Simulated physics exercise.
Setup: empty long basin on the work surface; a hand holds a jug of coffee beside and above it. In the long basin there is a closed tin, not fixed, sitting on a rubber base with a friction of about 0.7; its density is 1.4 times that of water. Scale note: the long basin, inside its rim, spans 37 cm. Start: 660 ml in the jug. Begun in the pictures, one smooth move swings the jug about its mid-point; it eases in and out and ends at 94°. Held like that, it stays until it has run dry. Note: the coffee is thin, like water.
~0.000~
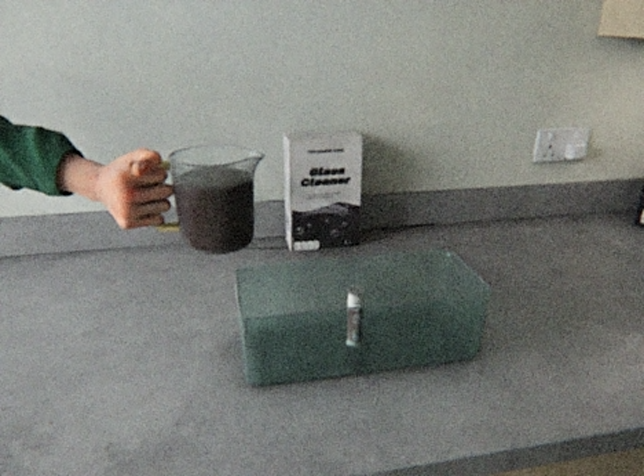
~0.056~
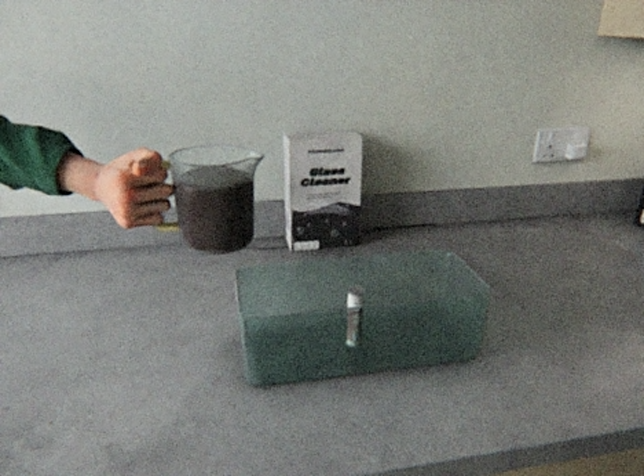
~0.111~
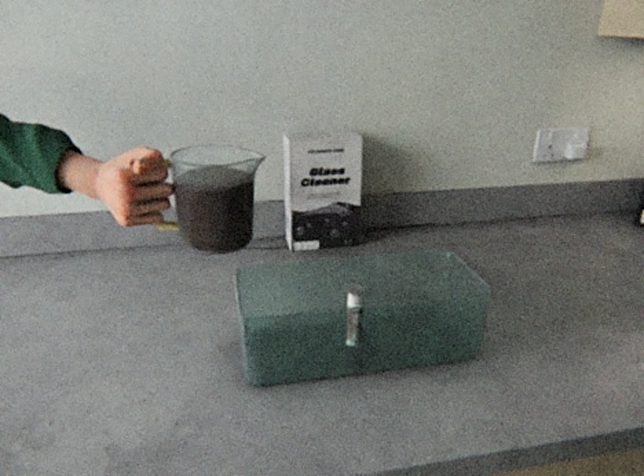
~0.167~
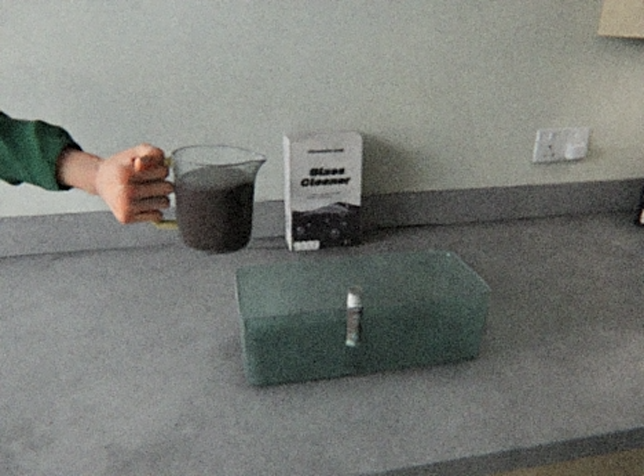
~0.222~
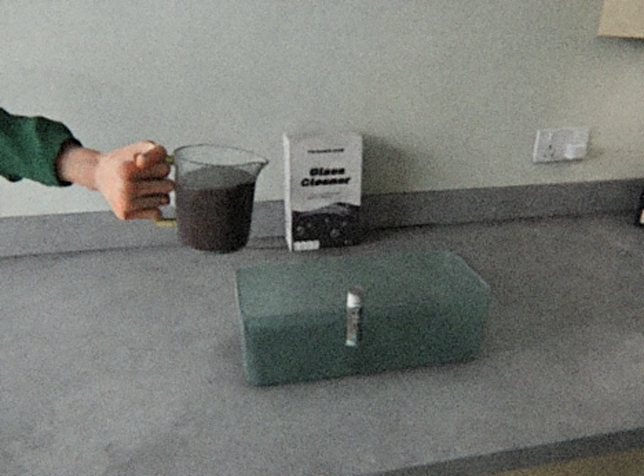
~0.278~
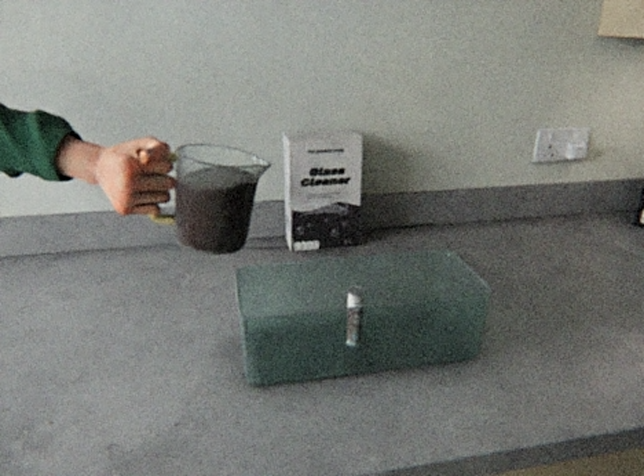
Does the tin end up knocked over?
I expect it will stay vertical.
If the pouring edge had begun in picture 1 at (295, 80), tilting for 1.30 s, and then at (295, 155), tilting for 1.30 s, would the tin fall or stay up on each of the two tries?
The tin overturns the first time and overturns the second time.
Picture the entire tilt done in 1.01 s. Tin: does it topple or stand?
Outcome - the tin remains standing.
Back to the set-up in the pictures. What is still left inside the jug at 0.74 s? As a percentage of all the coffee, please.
Remaining: Near 90 % of the total.
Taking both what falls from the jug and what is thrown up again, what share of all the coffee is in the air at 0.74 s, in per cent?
Some 9 % is the figure.
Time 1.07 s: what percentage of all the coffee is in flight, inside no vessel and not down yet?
I'd put it at about 20 per cent of the liquid.
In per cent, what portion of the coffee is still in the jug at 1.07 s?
Close to 44 percent of the whole amount.
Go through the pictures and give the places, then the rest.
Tilt 0°; pouring edge (265, 154); surface from (175, 177) to (250, 174); the long basin's rim runs from (237, 292) to (471, 270); the tin's top is at (356, 293), in the first frame.
Tilt 0°; pouring edge (265, 154); surface from (175, 177) to (251, 174), in the second frame.
Tilt 2°; pouring edge (266, 155); surface from (175, 177) to (252, 174), in the third frame.
Tilt 4°; pouring edge (267, 157); surface from (176, 177) to (252, 174), in the fourth frame.
Tilt 7°; pouring edge (269, 160); surface from (177, 178) to (254, 174), in the fifth frame.
Tilt 10°; pouring edge (272, 163); surface from (179, 179) to (256, 175), in the sixth frame.
By 0.74 s the tilt is 57° and 91 per cent is still to pour; the tin stands where it began.
By 1.07 s the tilt is 87° and 45 per cent is still to pour; the tin stands where it began.
By 1.42 s the tilt is 94° and 10 per cent is still to pour; the tin stands where it began.
By 1.80 s the tilt is 94° and 2 per cent is still to pour; the tin stands where it began.
At rest the tin stands where it began.
